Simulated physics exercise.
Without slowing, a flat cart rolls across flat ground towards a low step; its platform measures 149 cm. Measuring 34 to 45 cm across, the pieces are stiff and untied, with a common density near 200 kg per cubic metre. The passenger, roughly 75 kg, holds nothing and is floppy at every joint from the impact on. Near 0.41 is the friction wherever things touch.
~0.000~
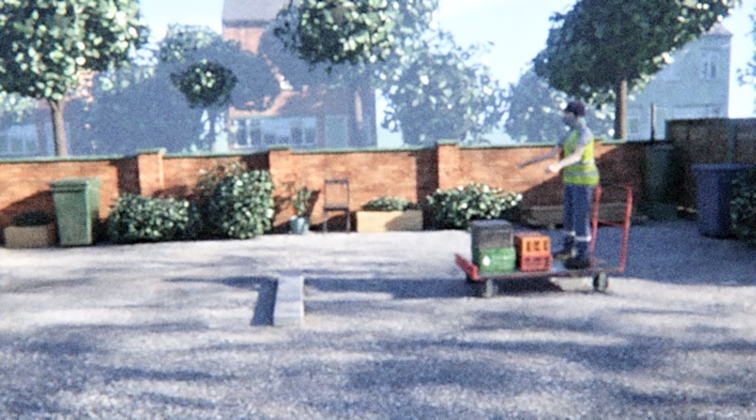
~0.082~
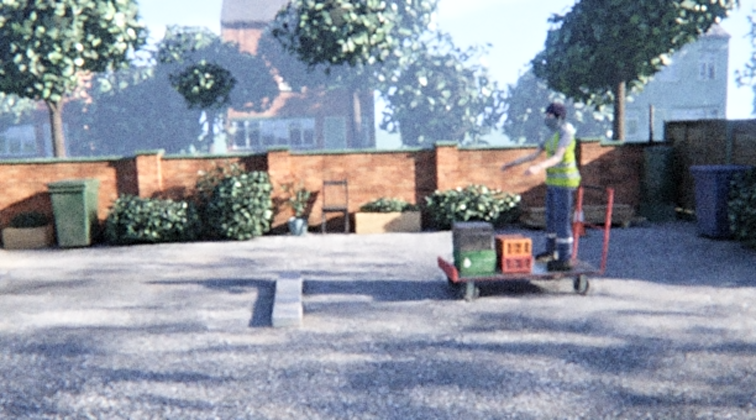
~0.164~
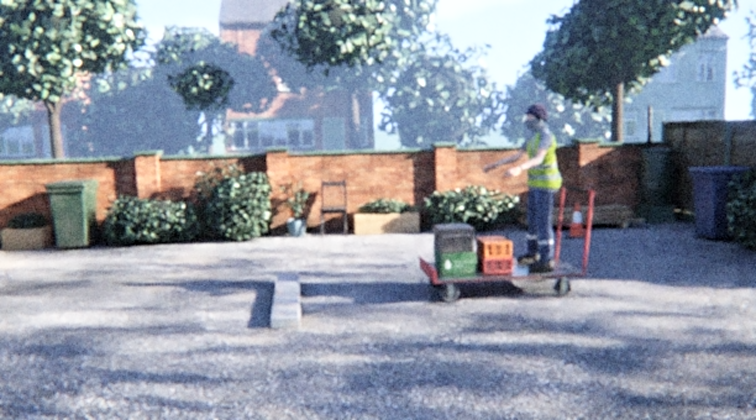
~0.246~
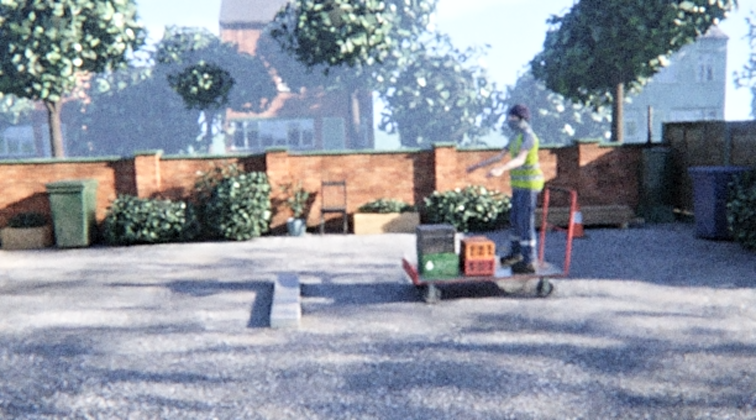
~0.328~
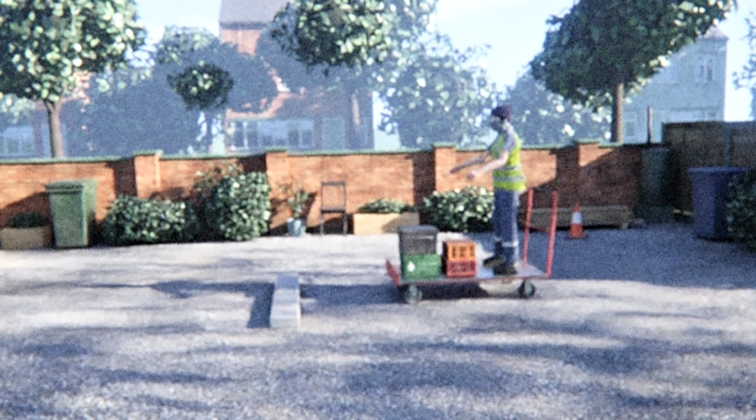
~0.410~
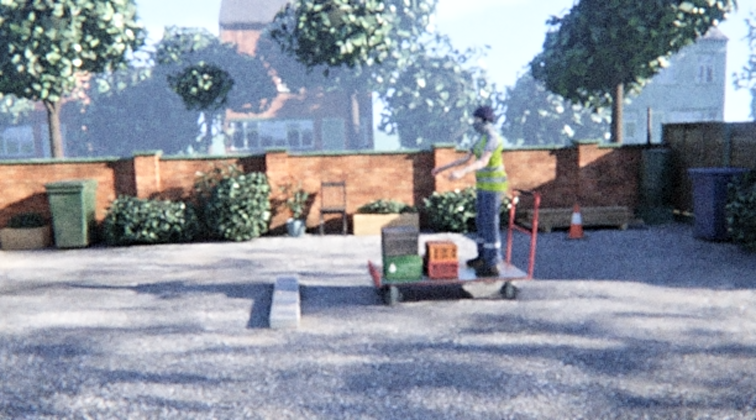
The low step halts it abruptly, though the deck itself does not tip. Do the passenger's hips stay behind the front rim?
No, they are carried over the rim.
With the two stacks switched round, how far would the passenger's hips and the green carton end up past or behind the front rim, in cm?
Hips 40 past, green 50 behind.
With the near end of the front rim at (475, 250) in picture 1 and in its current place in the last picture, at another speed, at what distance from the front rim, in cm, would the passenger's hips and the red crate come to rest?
In that run the hips finish 70 cm beyond the rim while red stops 60 cm short of it.
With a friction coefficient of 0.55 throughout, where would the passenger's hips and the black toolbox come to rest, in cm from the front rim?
Hips 60 past, black 110 past.
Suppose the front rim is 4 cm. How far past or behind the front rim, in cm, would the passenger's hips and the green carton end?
Rest positions from the front rim: Hips 90 cm past; green 20 cm behind.
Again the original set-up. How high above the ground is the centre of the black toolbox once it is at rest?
Its centre sits around 20 cm up.
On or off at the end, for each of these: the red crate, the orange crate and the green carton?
Final: Red secure, orange secure, green secure.
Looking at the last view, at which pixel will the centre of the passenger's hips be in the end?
End point: About (225, 288) px.
The wheels strike at 0.78 s.
After 1.03 s the passenger's hips are 71 cm behind the rim, near (357, 203) in the last picture's view.
After 1.33 s the passenger's hips are 29 cm behind the rim, near (317, 230) in the last picture's view.
After 1.78 s the passenger's hips are 27 cm past the rim, near (261, 244) in the last picture's view.
When all is still (3.6 s), past the rim, black toolbox and the passenger's hips; behind it, orange crate, green carton and red crate.
